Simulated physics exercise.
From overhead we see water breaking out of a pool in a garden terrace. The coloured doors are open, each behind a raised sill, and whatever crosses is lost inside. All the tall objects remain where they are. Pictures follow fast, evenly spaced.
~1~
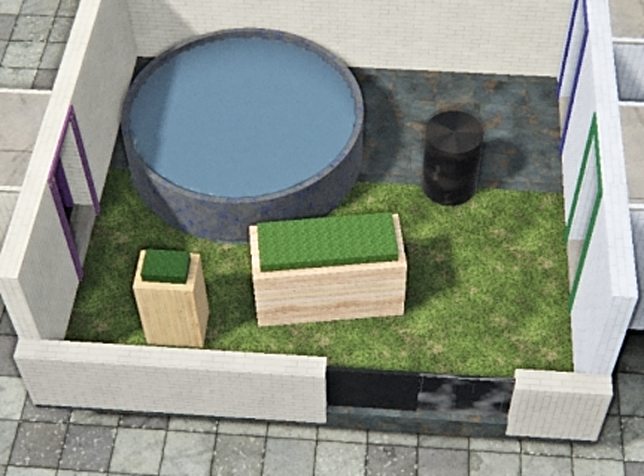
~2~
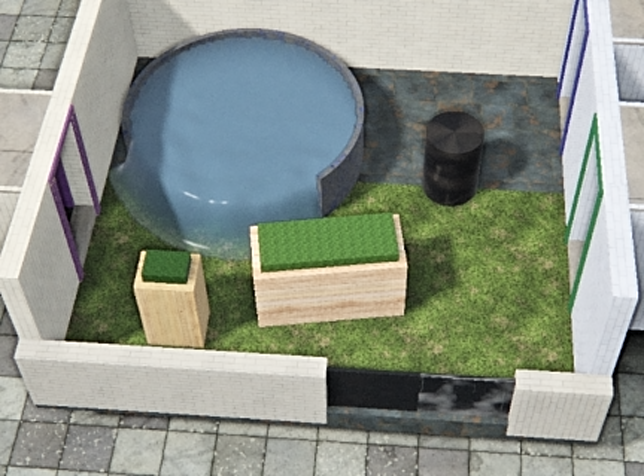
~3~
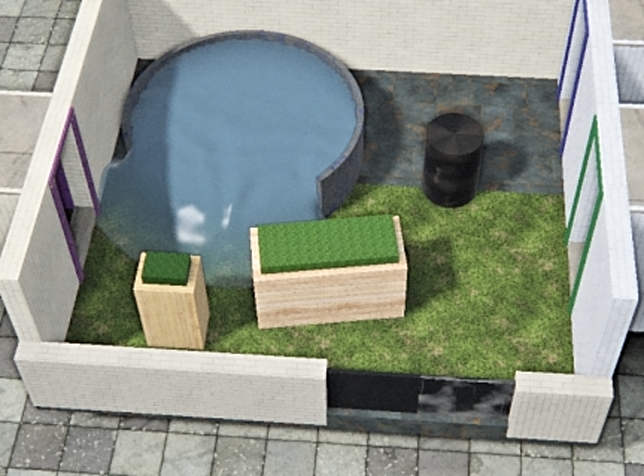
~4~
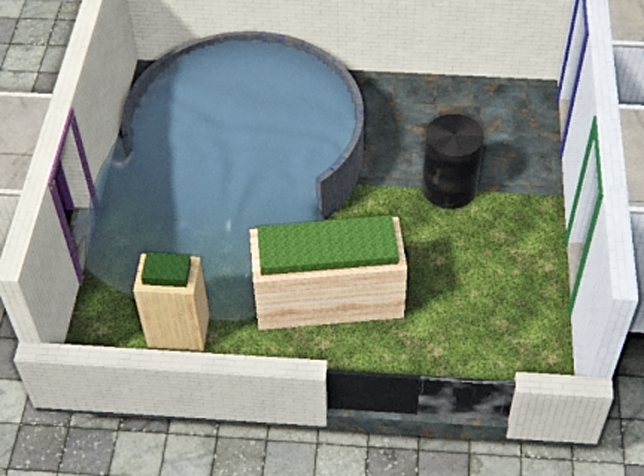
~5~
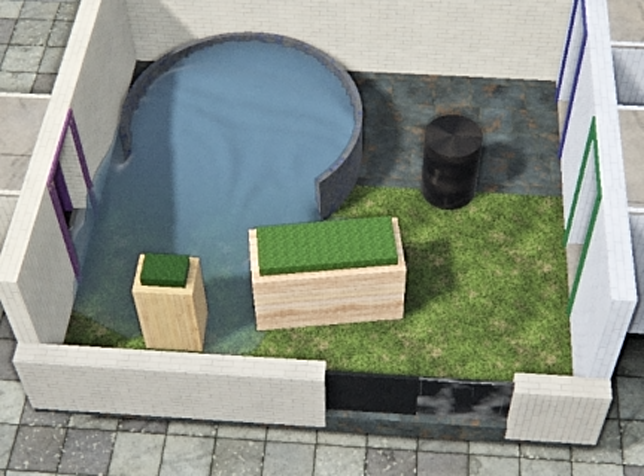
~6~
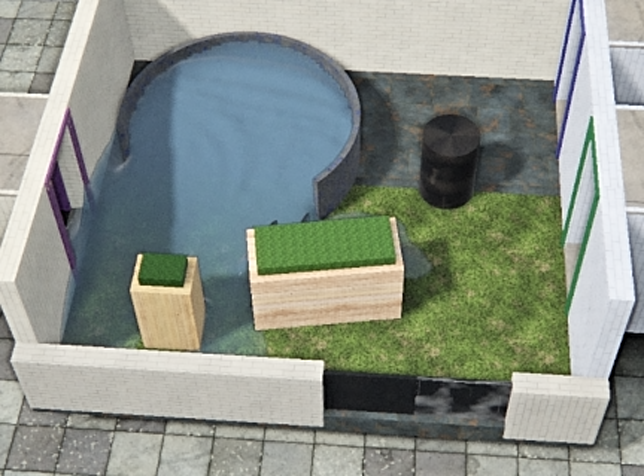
The video shows a round pool in a walled garden terrace opening at its front, and water pouring out across the grass, spreading around a small wooden planter and along the left wall, then emerging behind a longer planter's right end.
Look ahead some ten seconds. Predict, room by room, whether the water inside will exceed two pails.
Purple door: Exceeds two pails. Green door: Exceeds two pails. Blue door: Exceeds two pails.
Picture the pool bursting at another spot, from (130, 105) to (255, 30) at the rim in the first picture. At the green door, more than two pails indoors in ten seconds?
Door by door: Green door doesn't reach it.
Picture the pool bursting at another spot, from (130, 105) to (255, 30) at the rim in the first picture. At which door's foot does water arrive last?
Go with the green door.
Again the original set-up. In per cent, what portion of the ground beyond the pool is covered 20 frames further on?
About 90 %.
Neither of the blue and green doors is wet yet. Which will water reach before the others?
It's the green-painted one.
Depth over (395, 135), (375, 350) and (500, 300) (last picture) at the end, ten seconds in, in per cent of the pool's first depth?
The depth comes out near 20, 20 and 20 per cent.
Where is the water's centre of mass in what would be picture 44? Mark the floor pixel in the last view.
I reckon somewhere around (320, 218).
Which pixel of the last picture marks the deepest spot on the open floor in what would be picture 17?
Answer: (53, 378).
A moment on, water covers 45 % of the floor; the purple door over two buckets in, the green door not reached, the blue door not reached.
Next, water covers 70 % of the floor; the purple door over two buckets in, the green door not reached, the blue door not reached.
Then, water covers 90 % of the floor; the purple door far over two buckets in, the green door wet at the sill, nothing in, the blue door wet at the sill, nothing in.
Later, water covers 100 % of the floor; the purple door far over two buckets in, the green door over two buckets in, the blue door under two buckets in.
In the end, water covers 100 % of the floor; the purple door far over two buckets in, the green door far over two buckets in, the blue door far over two buckets in.
